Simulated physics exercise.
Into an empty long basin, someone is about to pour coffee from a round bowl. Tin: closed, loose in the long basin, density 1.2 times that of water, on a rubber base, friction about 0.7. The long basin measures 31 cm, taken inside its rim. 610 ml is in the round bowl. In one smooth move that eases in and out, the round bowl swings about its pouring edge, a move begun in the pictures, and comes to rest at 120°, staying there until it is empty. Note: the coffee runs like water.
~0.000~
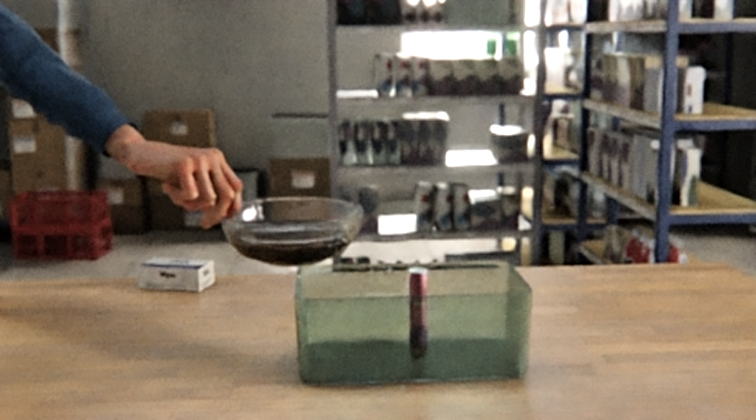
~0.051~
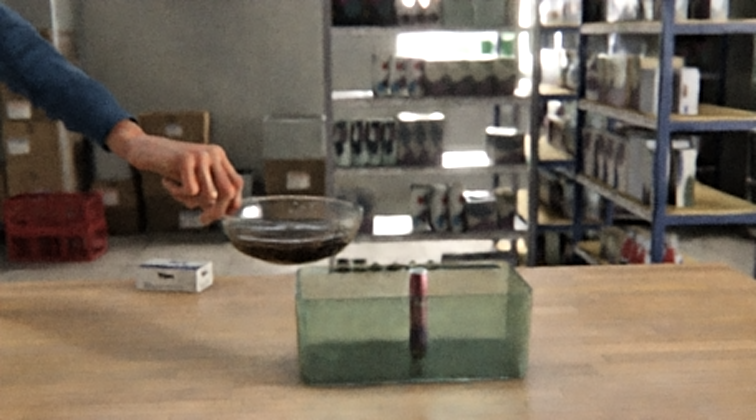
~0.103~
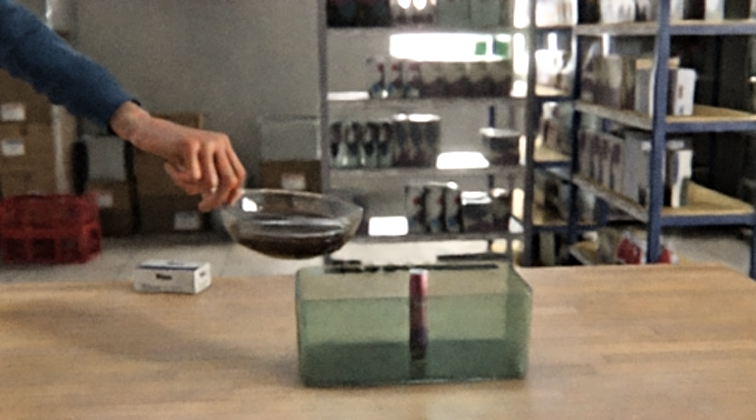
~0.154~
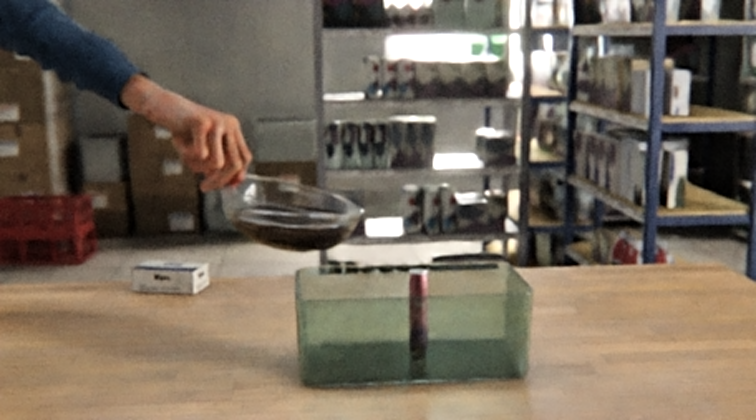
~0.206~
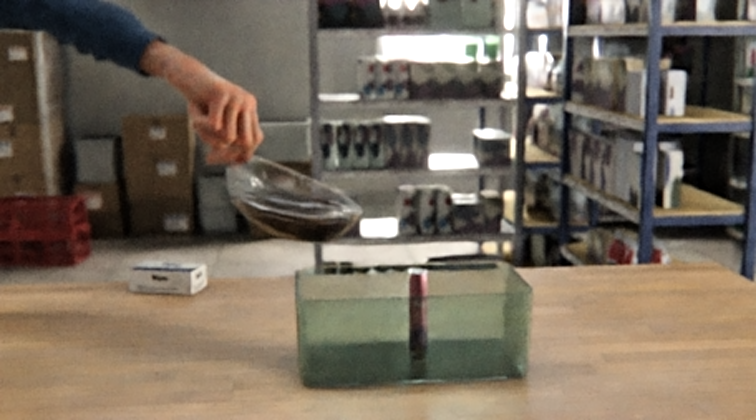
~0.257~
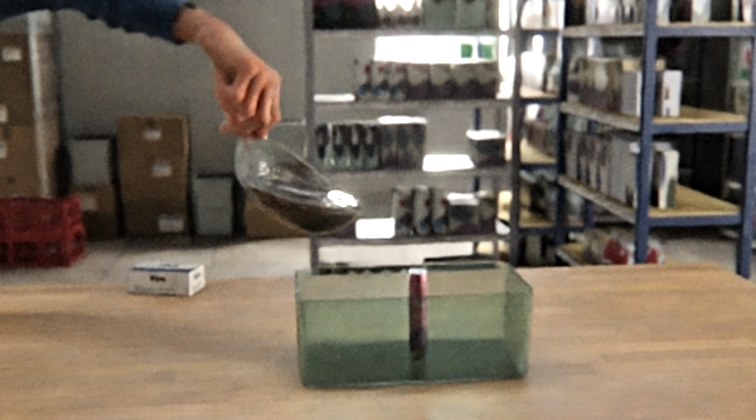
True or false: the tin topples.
False.
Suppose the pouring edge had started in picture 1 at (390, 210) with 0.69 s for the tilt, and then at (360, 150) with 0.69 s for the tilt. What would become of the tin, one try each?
Trial 1 - tin tips; trial 2 - tin tips.
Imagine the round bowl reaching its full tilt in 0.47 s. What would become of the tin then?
Well, the tin simply holds firm.
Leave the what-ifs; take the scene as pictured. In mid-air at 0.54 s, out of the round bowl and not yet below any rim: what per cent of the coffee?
Roughly 70 %.
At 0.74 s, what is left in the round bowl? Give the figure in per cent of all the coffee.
0 per cent or so.
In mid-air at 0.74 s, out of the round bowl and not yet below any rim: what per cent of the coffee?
Near 16 in a hundred.
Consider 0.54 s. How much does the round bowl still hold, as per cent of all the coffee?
I'd estimate some 4 % remains.
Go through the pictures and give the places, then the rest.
Tilt 0°; pouring edge (362, 210); surface from (230, 232) to (355, 230); the long basin's rim runs from (297, 283) to (521, 277); the tin's top is at (418, 274), in the first picture.
Tilt 2°; pouring edge (362, 211); surface from (230, 231) to (354, 229), in the second picture.
Tilt 7°; pouring edge (361, 211); surface from (229, 224) to (354, 225), in the third picture.
Tilt 14°; pouring edge (361, 212); surface from (230, 213) to (355, 219), in the fourth picture.
Tilt 25°; pouring edge (360, 212); surface from (233, 195) to (357, 211), in the fifth picture.
Tilt 37°; pouring edge (360, 212); surface from (242, 177) to (353, 201); 1 per cent is over the edge, in the sixth picture.
Then, 0.54 s in, the tilt is 106° and 4 per cent is still to pour; the tin stands where it began.
Then, 0.74 s in, the tilt is 120° and 0 per cent is still to pour; the tin stands where it began.
Then, 0.96 s in, the tilt is 120° and 0 per cent is still to pour; the tin stands where it began.
Then, 1.19 s in, the tilt is 120° and 0 per cent is still to pour; the tin stands where it began.
Finally, the tin stands where it began.
